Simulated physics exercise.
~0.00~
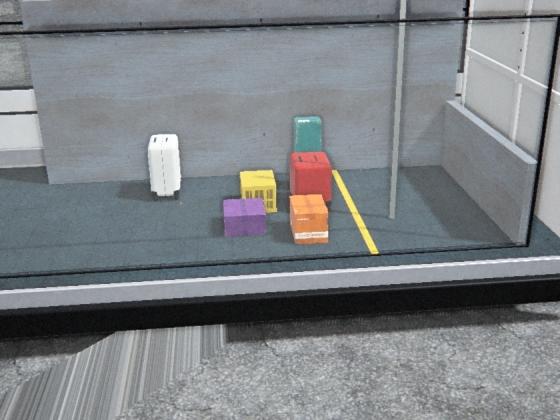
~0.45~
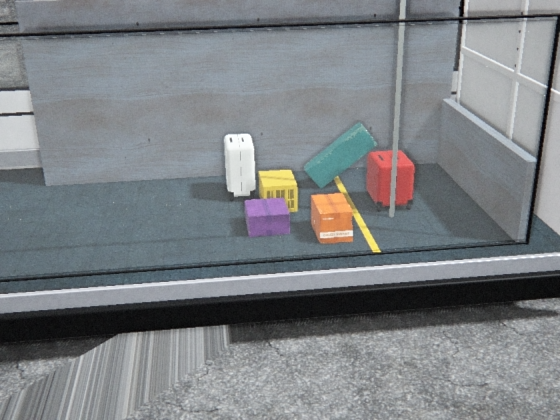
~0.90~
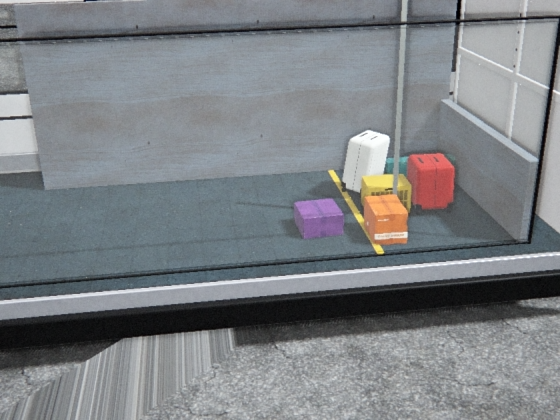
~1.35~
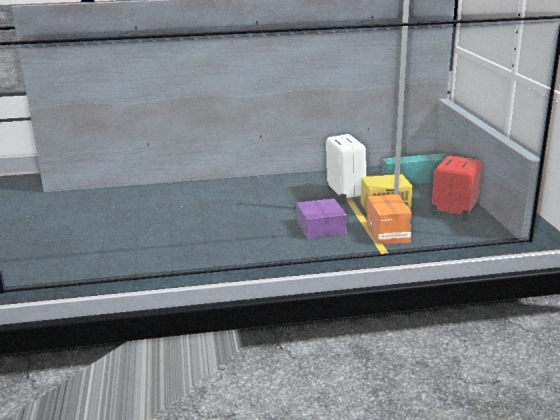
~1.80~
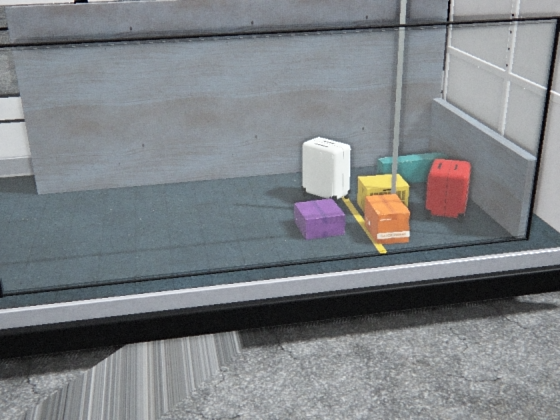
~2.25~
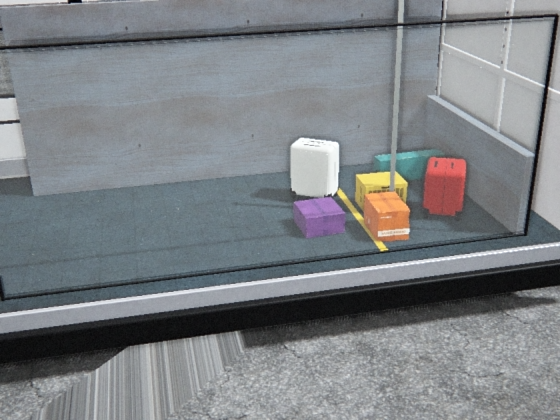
A glass-fronted bay with grey walls, a dark floor and a thin pole is seen from outside, slightly above. A white wheeled case stands at left, with a purple carton, yellow crate, orange carton, red case and tall teal box grouped left of a yellow floor line. Everything slides right, the red case leading, and the teal box tips over. The white case rolls far right and leans while the orange carton and yellow crate reach the line. The white case then rights itself and rolls back left, ending short of the line with the purple carton, the others across it.
